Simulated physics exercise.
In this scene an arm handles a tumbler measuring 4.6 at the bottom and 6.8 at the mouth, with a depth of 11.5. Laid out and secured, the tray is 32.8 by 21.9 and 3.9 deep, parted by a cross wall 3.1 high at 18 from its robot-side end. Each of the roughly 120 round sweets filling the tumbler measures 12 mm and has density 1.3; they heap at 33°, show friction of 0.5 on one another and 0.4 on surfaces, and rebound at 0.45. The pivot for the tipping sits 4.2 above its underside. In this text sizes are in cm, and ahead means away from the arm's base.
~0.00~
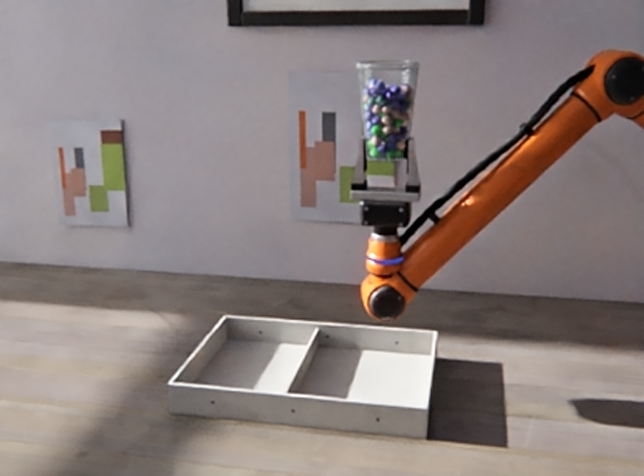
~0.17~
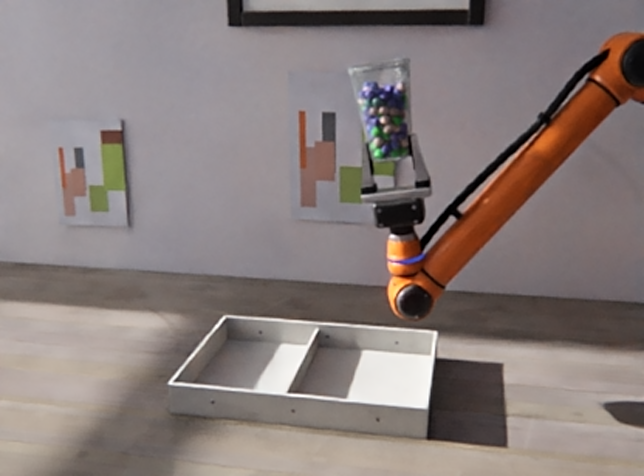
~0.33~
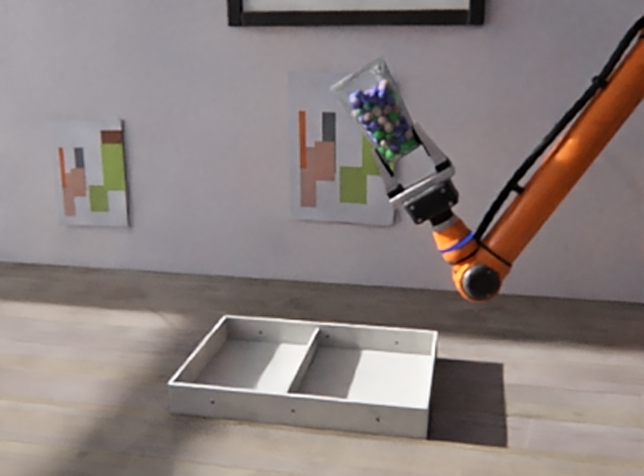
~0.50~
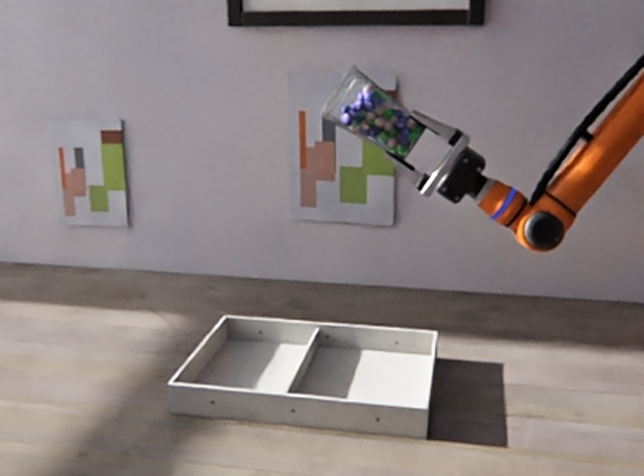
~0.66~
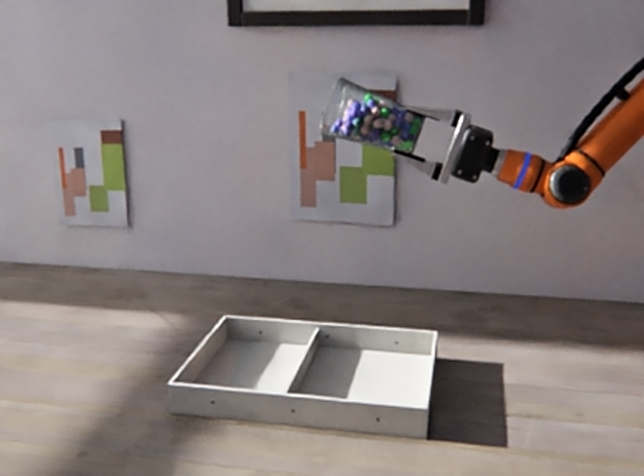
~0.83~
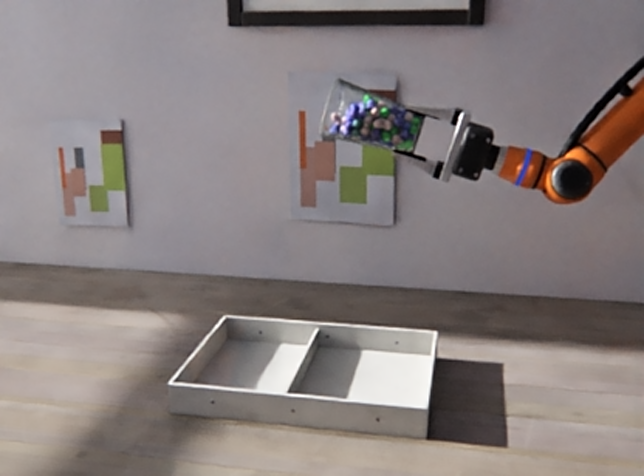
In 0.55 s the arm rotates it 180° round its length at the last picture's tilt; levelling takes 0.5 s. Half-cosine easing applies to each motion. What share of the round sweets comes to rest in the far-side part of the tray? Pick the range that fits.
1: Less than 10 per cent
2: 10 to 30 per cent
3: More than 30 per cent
1, less than 10 per cent.
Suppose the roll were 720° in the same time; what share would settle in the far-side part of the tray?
I'd expect some 5 per cent.
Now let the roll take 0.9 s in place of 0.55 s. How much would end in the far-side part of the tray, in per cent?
Then roughly 5 %.
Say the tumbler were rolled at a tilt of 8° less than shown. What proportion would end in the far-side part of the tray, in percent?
About 0 %.
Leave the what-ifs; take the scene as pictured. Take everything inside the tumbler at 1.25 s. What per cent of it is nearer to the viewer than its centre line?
I'd say about 55 per cent sits in the front half.
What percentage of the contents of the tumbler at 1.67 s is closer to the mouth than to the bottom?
50 %.
After 1.25 s, tipped 74°, highest piece 40 above the table; 117 in the tumbler, 1 in the far-side part.
After 1.67 s, tipped 28°, highest piece 43 above the table; 115 in the tumbler, 3 in the far-side part.
After 2.08 s, upright, highest piece 43 above the table; 115 in the tumbler, 3 in the far-side part.
After 2.78 s, upright, highest piece 43 above the table; 115 in the tumbler, 3 in the far-side part.
At rest, 115 in the tumbler, 3 in the far-side part. That is 3 % in the far-side part of the tray.
